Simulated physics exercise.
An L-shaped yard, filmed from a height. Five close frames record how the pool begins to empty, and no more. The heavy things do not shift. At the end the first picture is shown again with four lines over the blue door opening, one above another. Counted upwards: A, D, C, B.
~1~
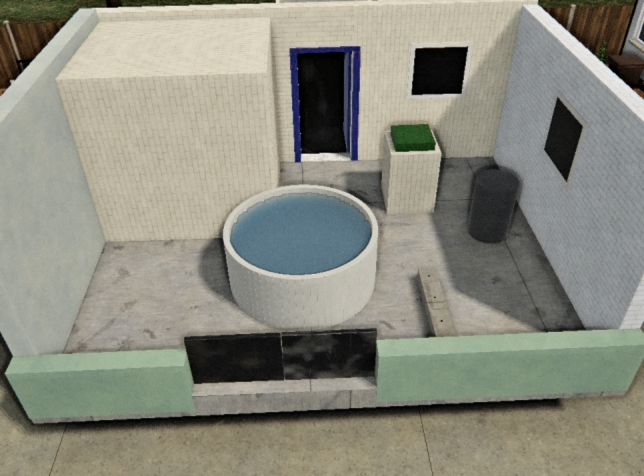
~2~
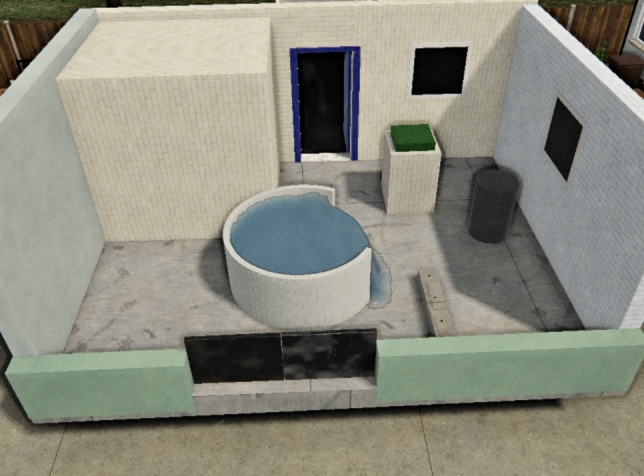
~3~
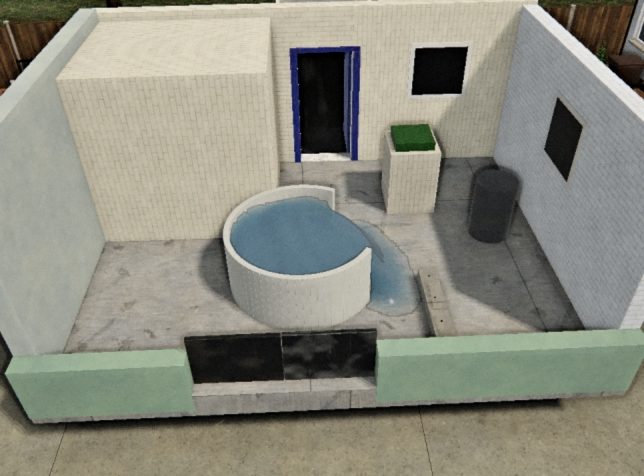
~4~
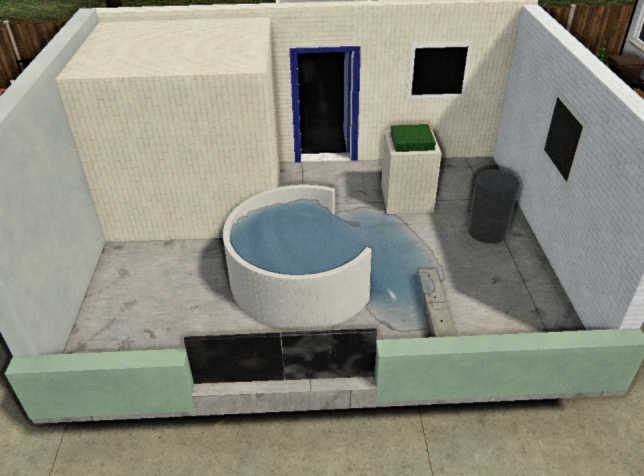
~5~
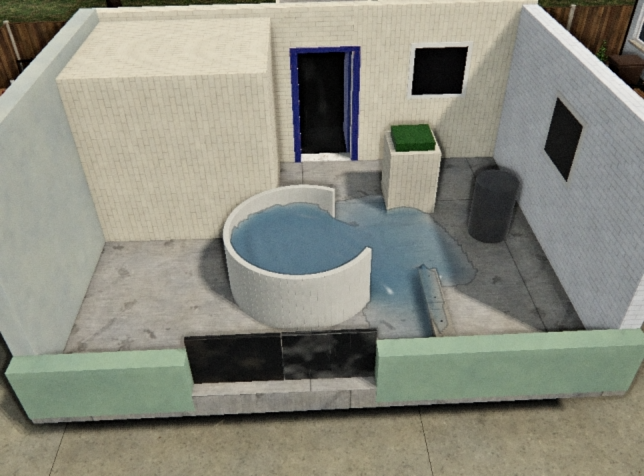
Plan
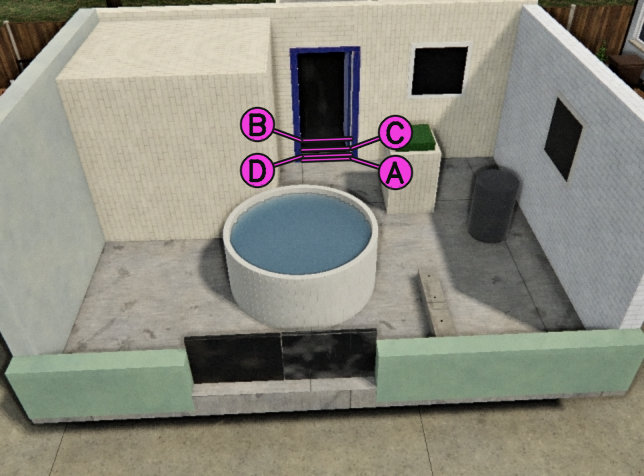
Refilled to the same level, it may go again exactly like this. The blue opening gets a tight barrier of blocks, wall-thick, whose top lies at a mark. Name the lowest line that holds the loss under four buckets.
Take D.
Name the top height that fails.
That is height A.
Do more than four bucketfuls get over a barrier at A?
Yes.
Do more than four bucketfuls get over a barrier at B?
No, not at all.
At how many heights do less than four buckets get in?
Three.
On the marked copy, A at (326, 159); B at (326, 139); C at (326, 149); D at (326, 155); from the bottom up A, D, C, B.
Choosing A, about 15 bucketfuls get in.
Choosing B, nothing gets over.
Choosing C, nothing gets over.
Choosing D, a bucket or two gets in.
